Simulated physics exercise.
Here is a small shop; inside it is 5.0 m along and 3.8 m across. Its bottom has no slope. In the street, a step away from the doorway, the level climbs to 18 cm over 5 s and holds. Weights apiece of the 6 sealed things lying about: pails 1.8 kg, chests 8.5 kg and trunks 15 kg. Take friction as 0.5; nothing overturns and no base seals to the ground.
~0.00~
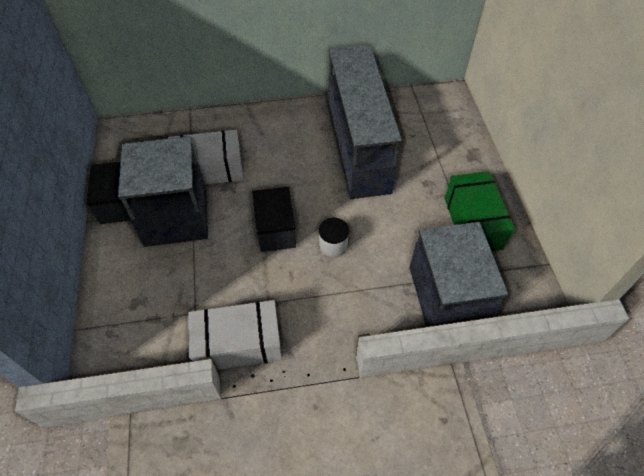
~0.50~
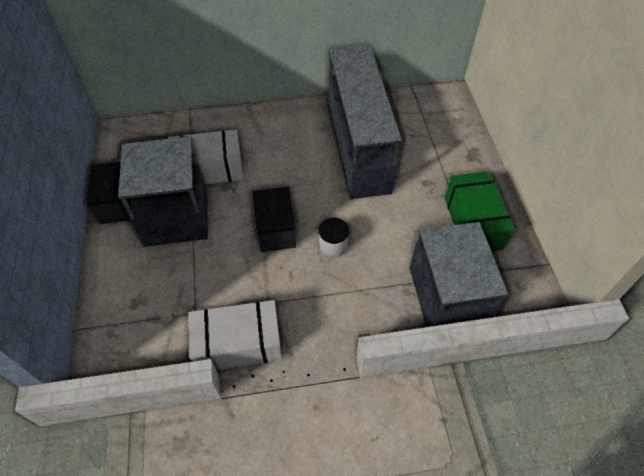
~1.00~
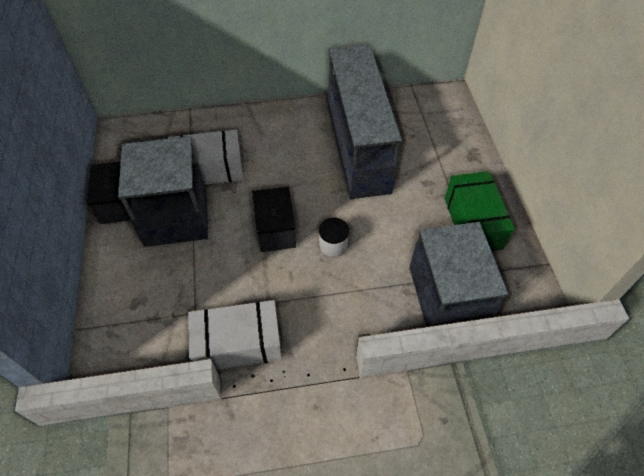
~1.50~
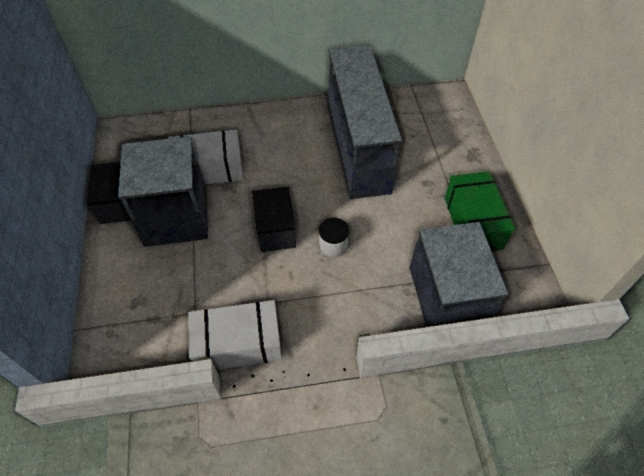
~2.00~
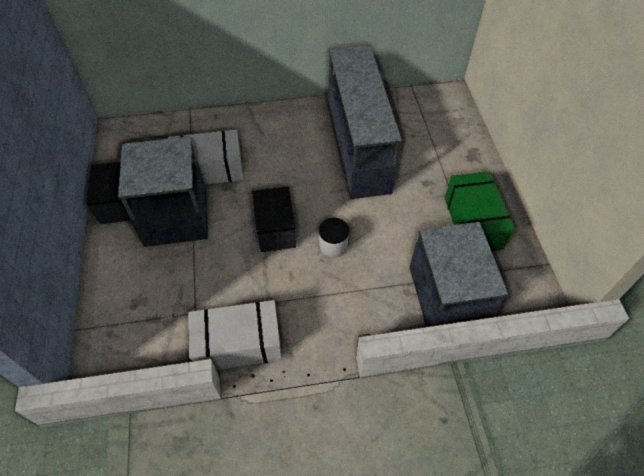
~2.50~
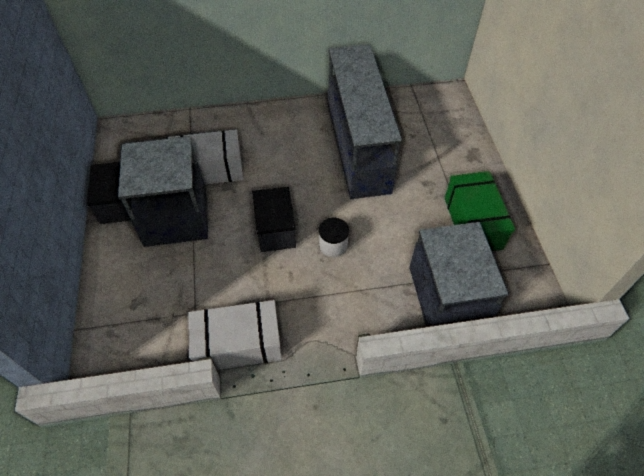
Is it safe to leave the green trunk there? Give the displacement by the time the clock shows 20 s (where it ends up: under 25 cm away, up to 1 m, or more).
Green trunk moves a short way.
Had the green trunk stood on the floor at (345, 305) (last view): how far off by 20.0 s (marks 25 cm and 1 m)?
It moves a short way.
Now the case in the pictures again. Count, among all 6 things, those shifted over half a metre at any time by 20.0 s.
I count 6.
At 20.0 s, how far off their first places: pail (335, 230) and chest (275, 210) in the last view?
In that order: 80 cm, 200 cm.
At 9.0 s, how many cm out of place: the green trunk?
Roughly 0 cm by then.
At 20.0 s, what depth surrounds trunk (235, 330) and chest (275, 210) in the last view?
About 14 and 16 cm.
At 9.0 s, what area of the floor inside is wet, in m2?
Roughly 16 m2.
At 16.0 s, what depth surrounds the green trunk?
About 8 cm.
After 4.0 s the green trunk is near (482, 202), 0.0 m from its start, aground; 0 afloat.
After 9.0 s the green trunk is near (482, 202), 0.0 m from its start, aground; 2 afloat.
After 16.0 s the green trunk is near (543, 263), 0.9 m from its start, afloat; 6 afloat.
After 20.0 s the green trunk is near (515, 234), 0.5 m from its start, afloat; 6 afloat.
